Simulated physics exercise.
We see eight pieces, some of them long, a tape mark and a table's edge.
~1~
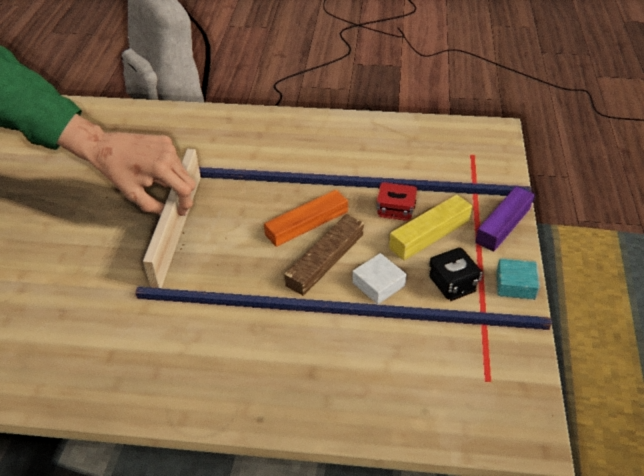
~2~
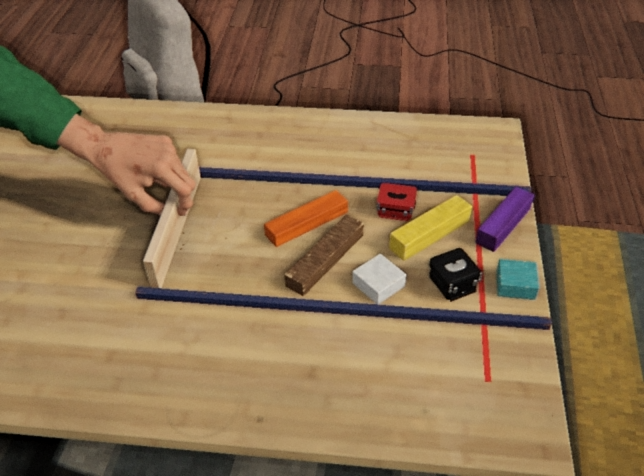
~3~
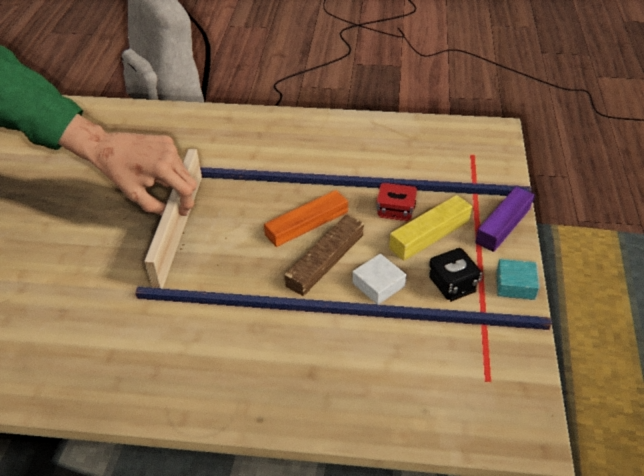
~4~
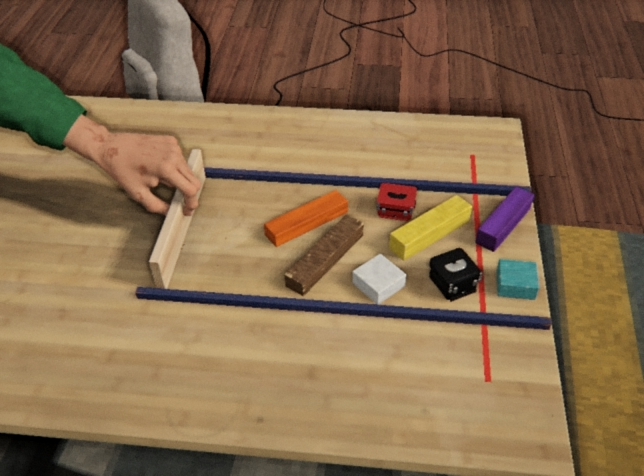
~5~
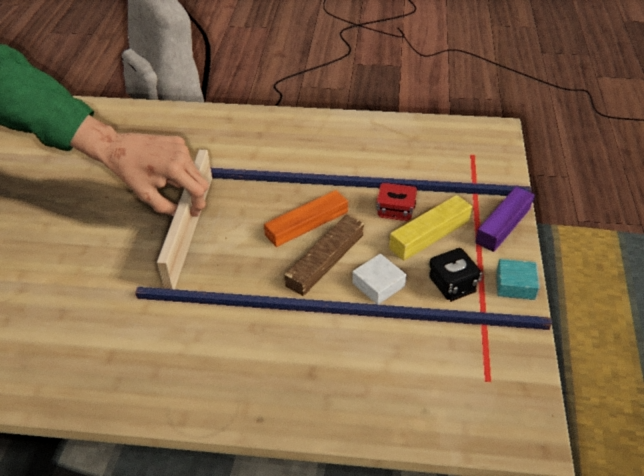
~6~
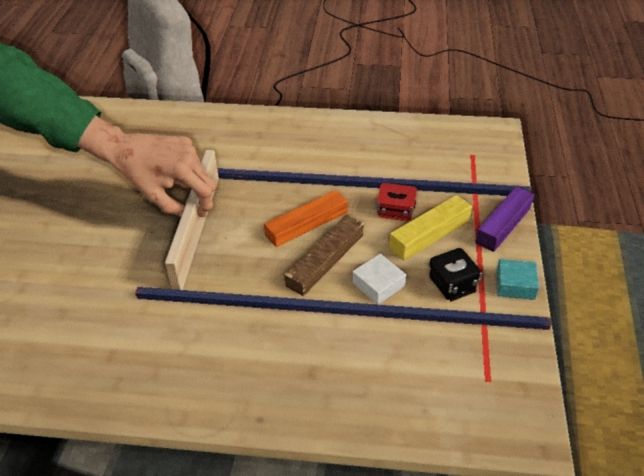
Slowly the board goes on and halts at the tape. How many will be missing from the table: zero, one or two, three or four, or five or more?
As it turns out, the number that fall off is three or four.
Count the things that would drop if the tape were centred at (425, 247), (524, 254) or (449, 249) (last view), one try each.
Down on the floor: 1, 7 and 2.
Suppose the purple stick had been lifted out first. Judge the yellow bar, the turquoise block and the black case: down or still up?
The yellow bar falls; the turquoise block is lost; the black case is lost.
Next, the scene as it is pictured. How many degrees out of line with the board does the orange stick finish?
About 0°.
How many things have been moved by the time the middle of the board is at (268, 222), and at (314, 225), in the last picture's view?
1 and 2.
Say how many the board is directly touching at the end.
It touches 2.
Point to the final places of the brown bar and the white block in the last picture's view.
Near (510, 265) and (533, 297).
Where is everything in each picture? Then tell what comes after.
Turquoise block (517, 279); purple stick (505, 218); black case (454, 275); board (175, 216); tape (479, 251), in the first picture.
Purple stick (505, 219); brown bar (326, 254), in the second picture.
Black case (454, 275); board (176, 216), in the third picture.
Turquoise block (517, 279); white block (379, 279), in the fourth picture.
Purple stick (505, 219); red case (397, 203), in the fifth picture.
Turquoise block (517, 279); purple stick (505, 219); black case (454, 275); board (195, 217); tape (479, 251), in the sixth picture.
Soon after, none off yet; turquoise block at rest near (517, 279); purple stick at rest near (505, 219); black case at rest near (454, 275).
In the end, the number that fall off is three or four; gone, yellow bar, black case, purple stick and turquoise block.
